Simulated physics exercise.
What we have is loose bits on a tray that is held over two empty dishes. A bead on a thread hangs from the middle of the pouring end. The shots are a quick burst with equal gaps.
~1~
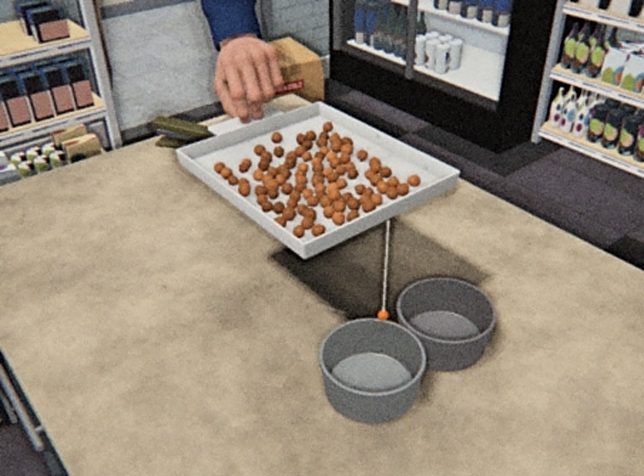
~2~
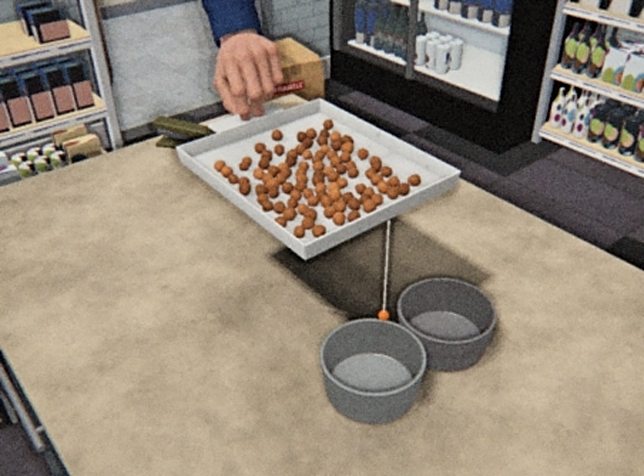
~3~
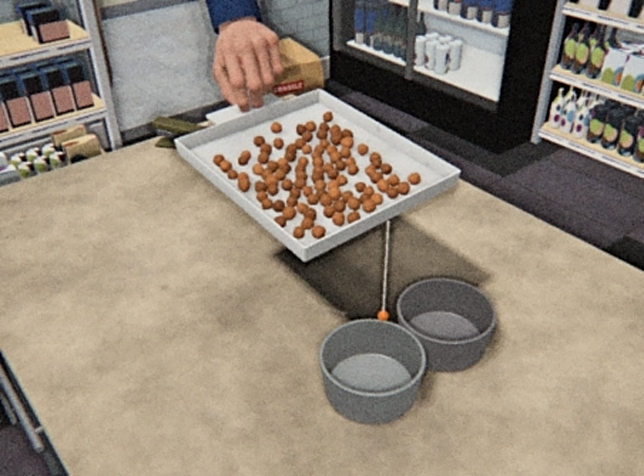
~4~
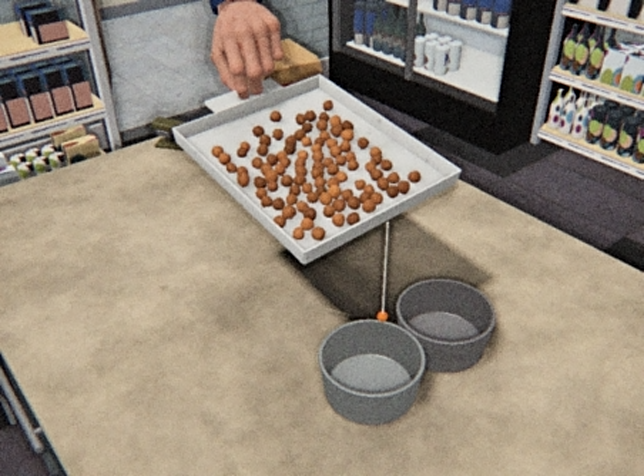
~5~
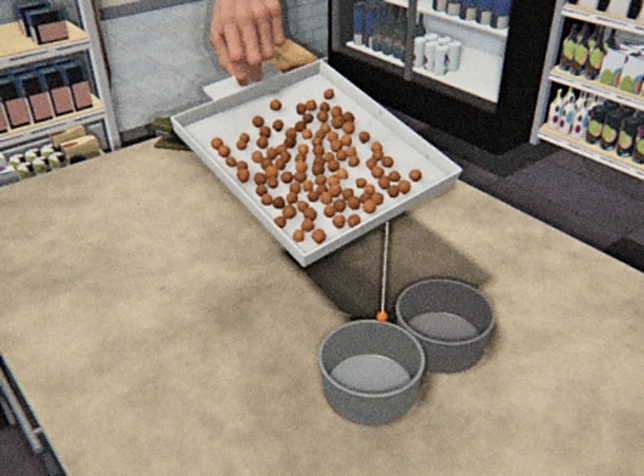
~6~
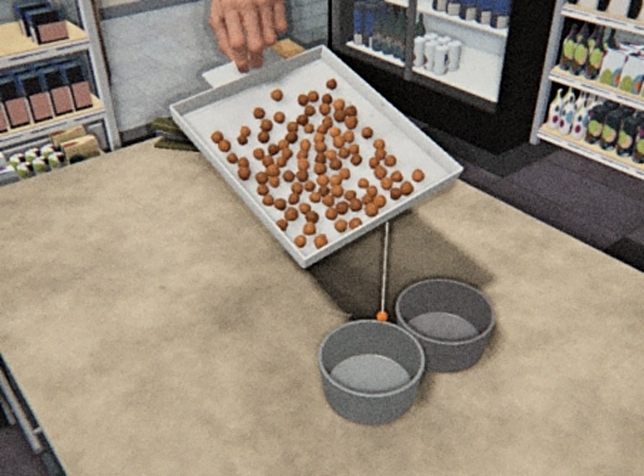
A white tray of round brown hazelnuts, held above two empty gray dishes, stayed level at first, then a hand raised its far end so it sloped more and more toward its lower left corner.
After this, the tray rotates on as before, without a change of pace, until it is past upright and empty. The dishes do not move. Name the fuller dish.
The left one ends fuller.
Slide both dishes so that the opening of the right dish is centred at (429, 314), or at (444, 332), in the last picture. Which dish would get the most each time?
The first try: The left dish. The second: Left.
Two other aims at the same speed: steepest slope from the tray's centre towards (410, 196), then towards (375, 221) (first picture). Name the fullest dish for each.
The first try: Right. The second: Left.
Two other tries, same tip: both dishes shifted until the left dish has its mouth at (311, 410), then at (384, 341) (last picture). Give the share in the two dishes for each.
Near 80 % and 20 %.
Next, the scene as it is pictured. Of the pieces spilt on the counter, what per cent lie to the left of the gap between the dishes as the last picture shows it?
Roughly 60 in a hundred.
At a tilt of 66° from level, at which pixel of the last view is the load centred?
Around (345, 188).
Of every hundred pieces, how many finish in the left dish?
Roughly 40 in a hundred.
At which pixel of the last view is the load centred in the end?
Close to (364, 401).
Shortly afterwards, tray tipped steeply; all but a few on the tray; only a few in the air.
Next, tray tipped past a quarter turn; all but a few on the tray; only a few in the left dish; only a few in the air.
Some moments later, tray tipped past a quarter turn; near a third in the left dish; near two thirds outside both.
In the end, tray tipped past a quarter turn; near a third in the left dish; none at all in the right dish; near two thirds outside both.
